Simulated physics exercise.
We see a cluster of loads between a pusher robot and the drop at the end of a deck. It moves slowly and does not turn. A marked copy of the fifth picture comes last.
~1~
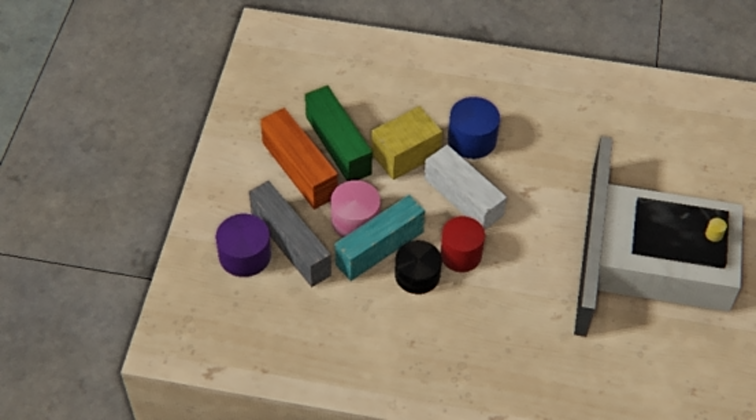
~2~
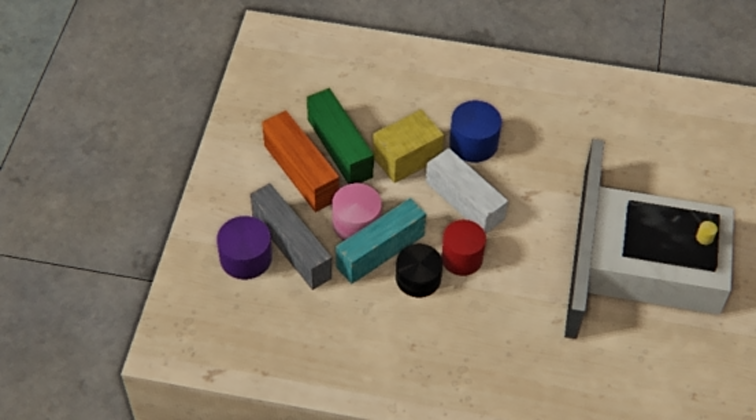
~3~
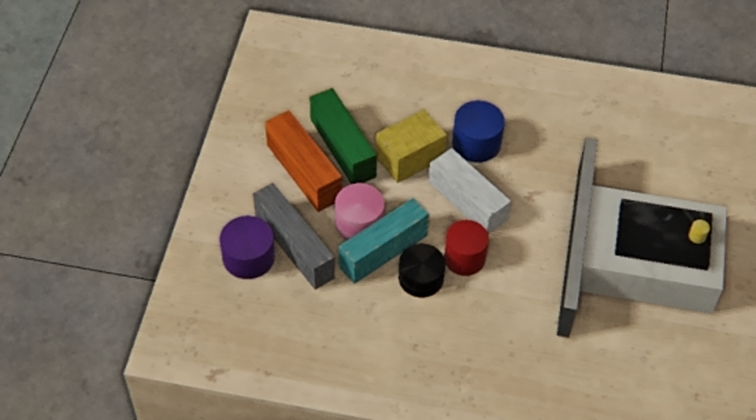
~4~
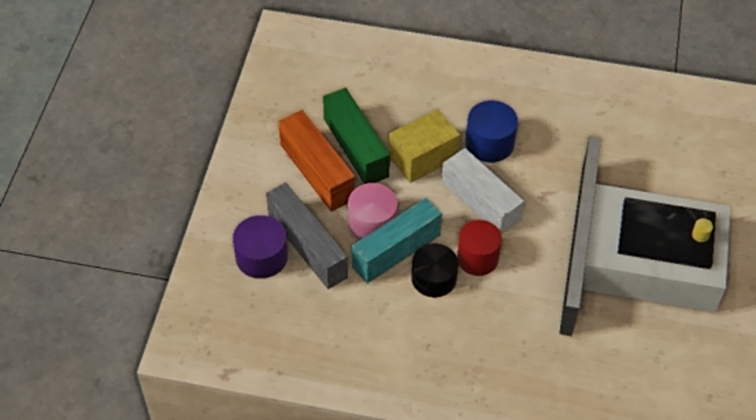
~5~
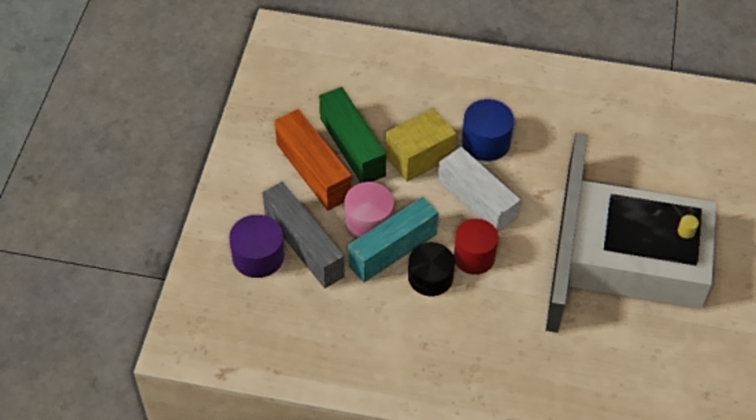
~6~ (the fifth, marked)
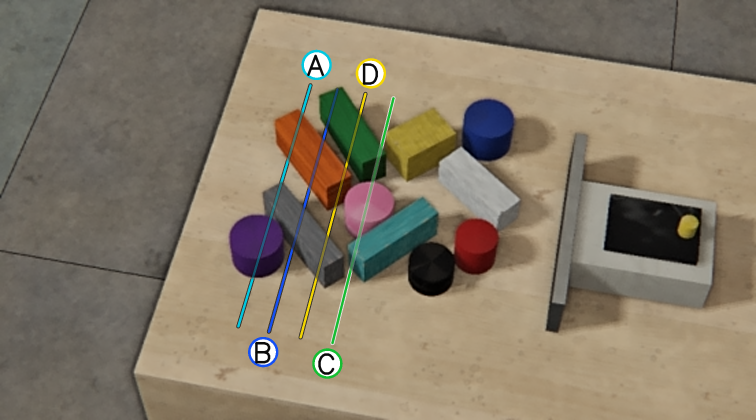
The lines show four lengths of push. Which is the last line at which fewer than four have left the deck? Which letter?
It should halt at A.
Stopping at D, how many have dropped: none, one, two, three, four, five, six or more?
By then, none.
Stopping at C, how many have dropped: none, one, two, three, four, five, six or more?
The count is none.
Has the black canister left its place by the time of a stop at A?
Yes.
On the copy, A at (277, 198); B at (306, 203); C at (365, 213); D at (335, 208).
On A. First, robot (539, 209); blue canister (468, 119); black canister (413, 280).
Then, robot (431, 192); purple canister (211, 247); orange stick (275, 141).
Finally, robot (352, 179); grey bar over the edge; orange stick over the edge; three fallen.
By contrast, B is within the limit but short; C is within the limit but short; D is within the limit but short.
